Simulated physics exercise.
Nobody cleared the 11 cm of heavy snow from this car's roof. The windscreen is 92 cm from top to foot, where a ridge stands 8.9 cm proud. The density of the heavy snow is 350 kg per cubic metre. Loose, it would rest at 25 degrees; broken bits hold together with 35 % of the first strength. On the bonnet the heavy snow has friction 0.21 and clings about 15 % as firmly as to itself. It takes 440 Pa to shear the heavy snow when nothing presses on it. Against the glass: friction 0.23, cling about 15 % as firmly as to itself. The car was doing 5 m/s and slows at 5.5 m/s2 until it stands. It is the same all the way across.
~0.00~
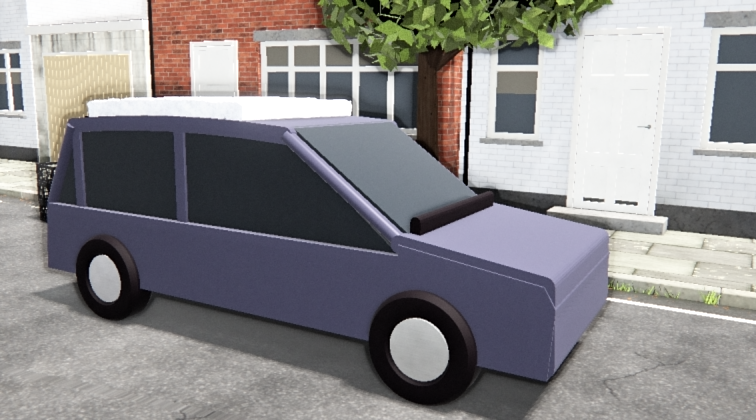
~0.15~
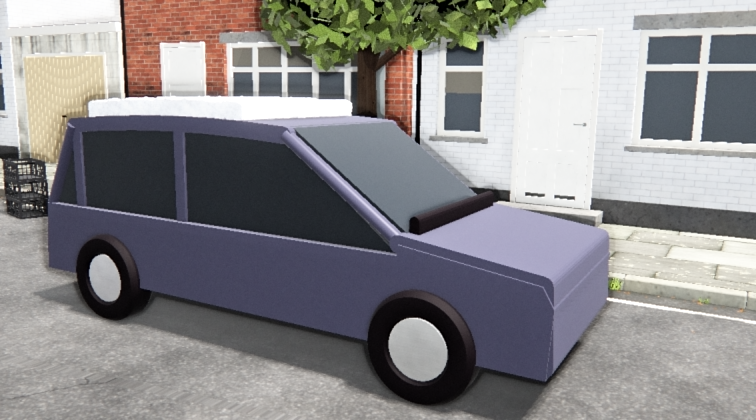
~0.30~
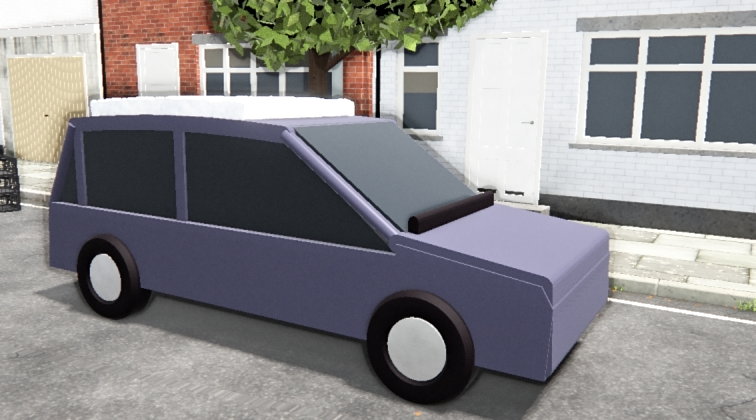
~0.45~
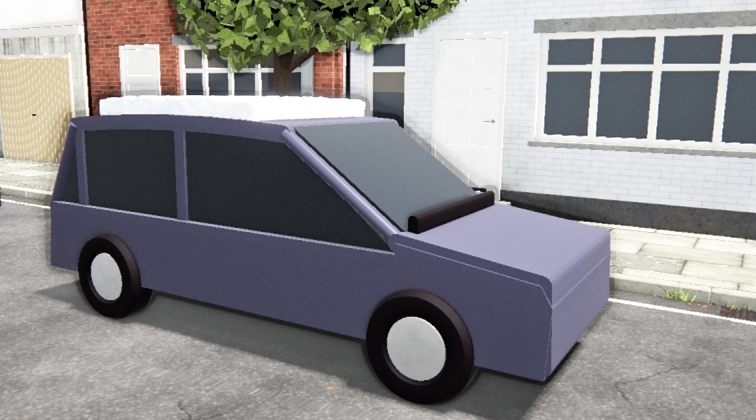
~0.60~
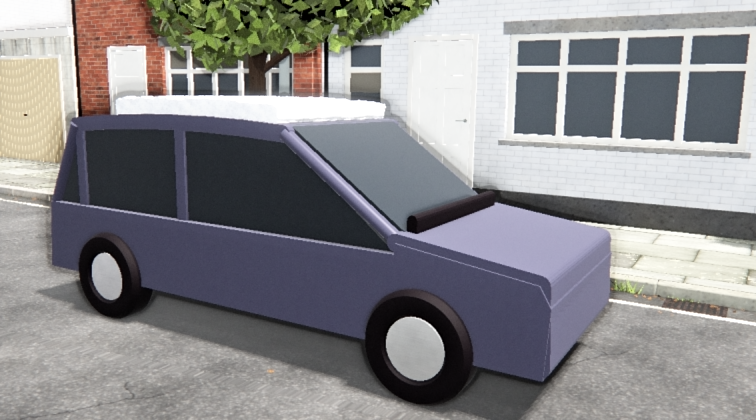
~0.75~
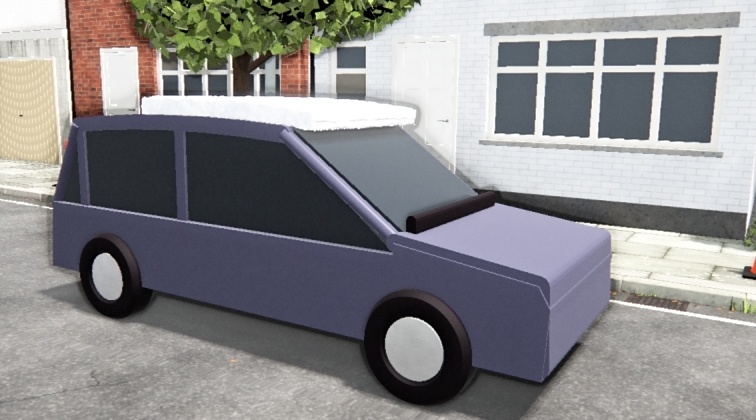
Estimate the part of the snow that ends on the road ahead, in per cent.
About 96 %.
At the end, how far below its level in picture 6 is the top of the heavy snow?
Some 60 cm.
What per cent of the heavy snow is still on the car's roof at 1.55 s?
About 0 %.
After 1.12 s, 18 % of the snow is on the roof, 54 % on the glass, 28 % on the bonnet and none has gone off the nose.
After 1.55 s, none of the snow is on the roof, 2 % on the glass, 69 % on the bonnet and 29 % has gone off the nose.
After 1.98 s, none of the snow is on the roof, 2 % on the glass, 15 % on the bonnet and 83 % has gone off the nose.
After 2.41 s, none of the snow is on the roof, 2 % on the glass, 2 % on the bonnet and 96 % has gone off the nose.
After 2.51 s, at the end, none of the snow is on the roof, 2 % on the glass, 2 % on the bonnet and 96 % has gone off the nose.
